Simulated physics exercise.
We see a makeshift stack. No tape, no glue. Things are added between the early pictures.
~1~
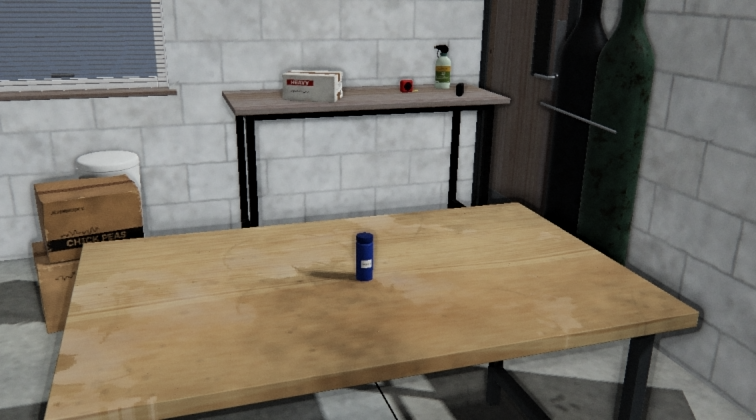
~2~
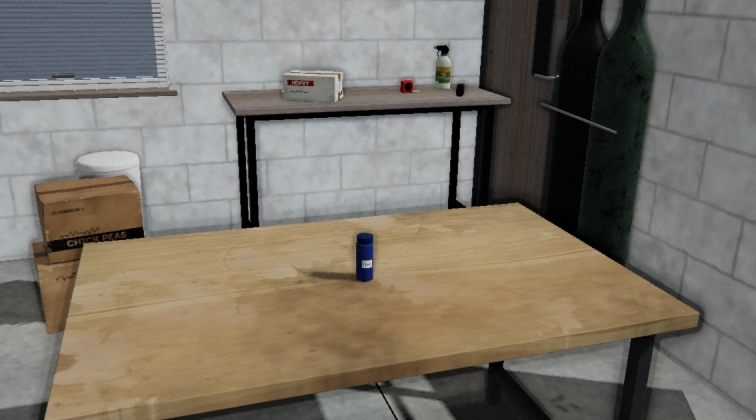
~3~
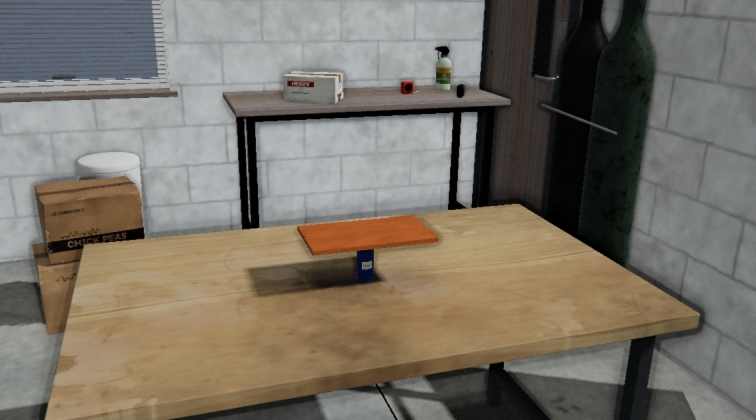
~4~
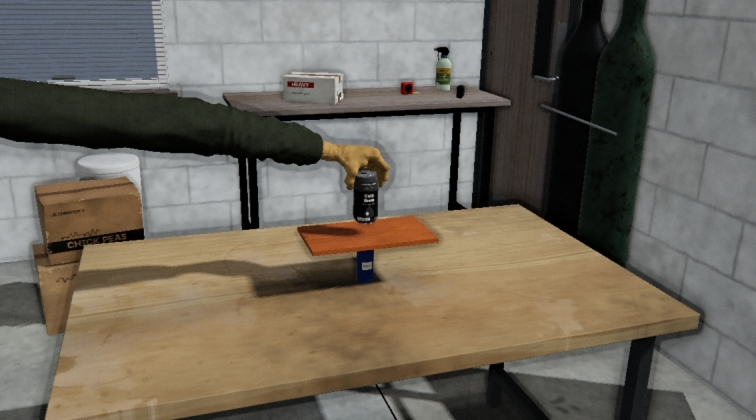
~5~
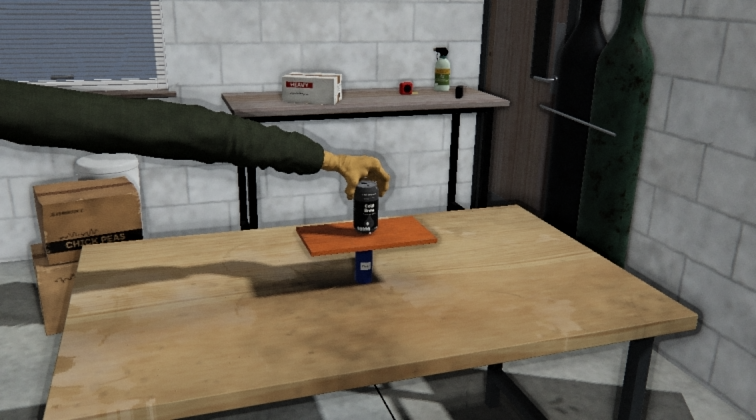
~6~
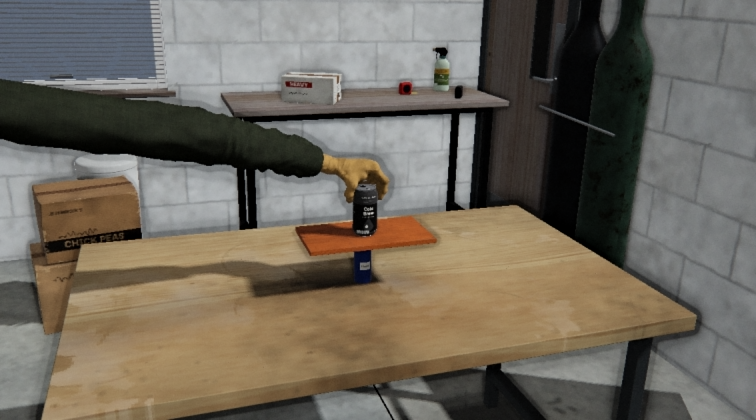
At first, a small blue shaker stands alone on a wooden table, and nothing moves. Then a flat orange board appears balanced on top of it. A hand reaches in from the left holding a black can, lowers it slightly onto the board, and keeps its grip.
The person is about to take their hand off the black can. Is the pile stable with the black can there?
Here the stack holds.
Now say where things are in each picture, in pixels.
In the first picture, the last thing is not in view yet; blue shaker (365, 257).
In the second picture, the last thing is not in view yet; blue shaker (365, 257).
In the third picture, the last thing is not in view yet; blue shaker (365, 258).
The fourth picture shows still above its spot; black can (366, 198); blue shaker (365, 259).
The fifth picture shows still above its spot; black can (366, 207); blue shaker (364, 259).
The sixth picture shows set down, still held; black can (365, 210); blue shaker (363, 259).
Then, 0.70 s after the last picture, nothing has stirred.
Then, 1.70 s after the last picture, black can resting near (365, 211).
At rest, all 3 in place. Seen from the same camera at the end, black can near (365, 211). The stack stays up.
